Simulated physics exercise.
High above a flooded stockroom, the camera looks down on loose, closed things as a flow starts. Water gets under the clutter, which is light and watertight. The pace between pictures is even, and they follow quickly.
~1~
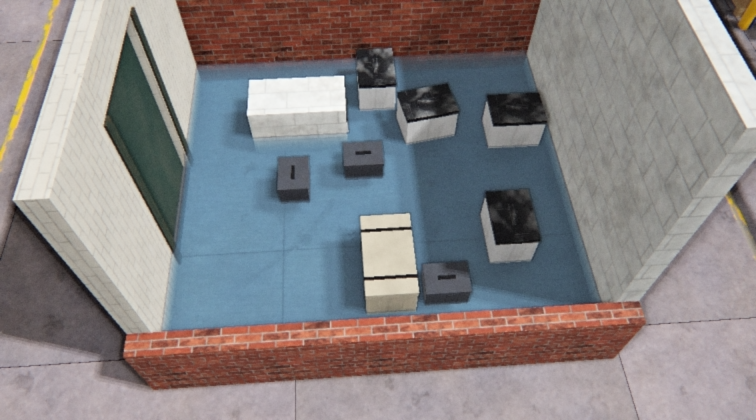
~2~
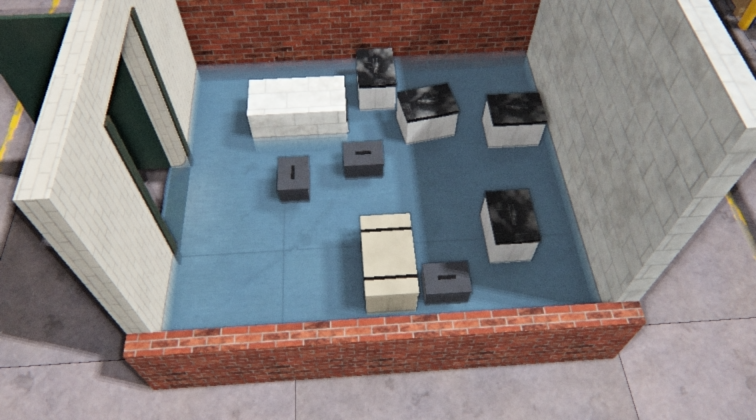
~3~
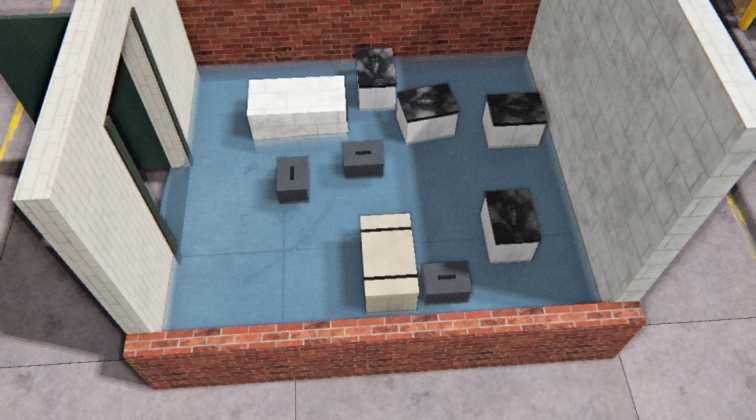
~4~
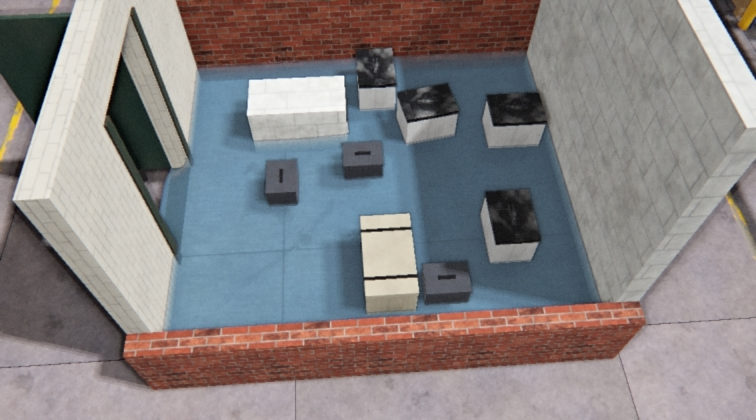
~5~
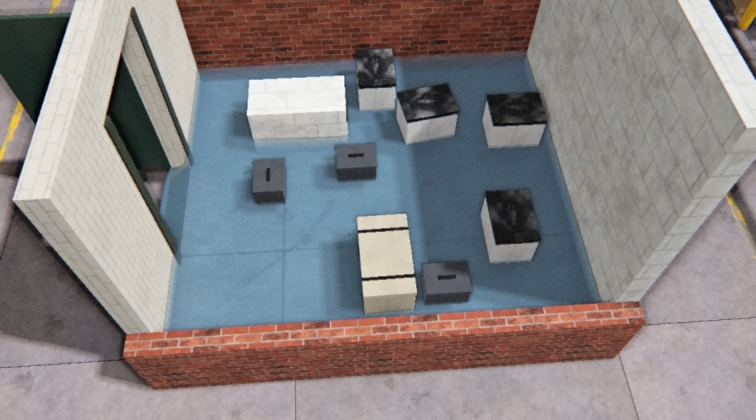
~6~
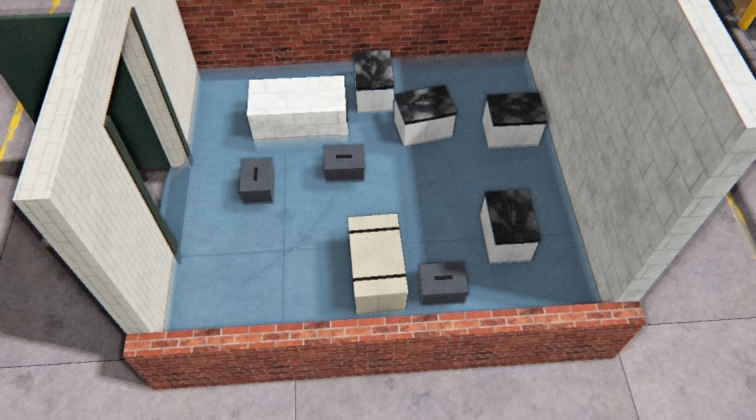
A shallow flood of blue water covers the floor of a walled stockroom, seen from high above by a still camera. A white block sits at the back, with black-topped white boxes behind and to the right, dark grey totes left of centre and near the front, and a banded cream crate between. The green left door swings open, then the left grey tote drifts left, followed by its neighbour and, slightly, the cream crate.
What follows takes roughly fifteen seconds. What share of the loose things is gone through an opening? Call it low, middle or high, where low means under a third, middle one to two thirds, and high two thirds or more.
Middle.
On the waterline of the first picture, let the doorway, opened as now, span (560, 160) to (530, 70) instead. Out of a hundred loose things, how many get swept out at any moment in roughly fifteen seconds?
Some 100 per cent of the things, roughly.
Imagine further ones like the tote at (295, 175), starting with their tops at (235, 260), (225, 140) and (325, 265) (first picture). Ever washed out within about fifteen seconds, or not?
Outcomes in turn are expelled, expelled, expelled.
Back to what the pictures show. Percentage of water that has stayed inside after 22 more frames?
56 %.
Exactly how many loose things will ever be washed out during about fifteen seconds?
The answer is 4.
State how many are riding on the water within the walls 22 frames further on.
That makes 5.
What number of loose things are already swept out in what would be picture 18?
2.
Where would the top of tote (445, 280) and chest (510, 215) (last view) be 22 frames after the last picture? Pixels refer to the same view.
Roughly (272, 288) and roughly (412, 237).
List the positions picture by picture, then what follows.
A tote at (293, 173), afloat; a tote at (363, 153), afloat; 0 of 8 have shifted, in the first frame.
A tote at (293, 173) floats; a tote at (363, 153) floats; 0 of 8 have shifted, in the second frame.
A tote at (292, 174) floats; a tote at (363, 153), afloat; 0 of 8 have shifted, in the third frame.
A tote at (281, 176) floats, close to its start; a tote at (363, 154), afloat; 1 of 8 have shifted, in the fourth frame.
A tote at (268, 175), afloat, close to its start; a tote at (356, 156), afloat, close to its start; 2 of 8 have shifted, in the fifth frame.
A tote at (256, 174), afloat, a stride from its start; a tote at (344, 157) floats, close to its start; 3 of 8 have shifted, in the sixth frame.
A moment on, 0 of 8 are out; 8 afloat.
Next, 2 of 8 are out; 6 afloat.
Later, 3 of 8 are out; 5 afloat.
In the end, 4 of 8 are out; 4 afloat.
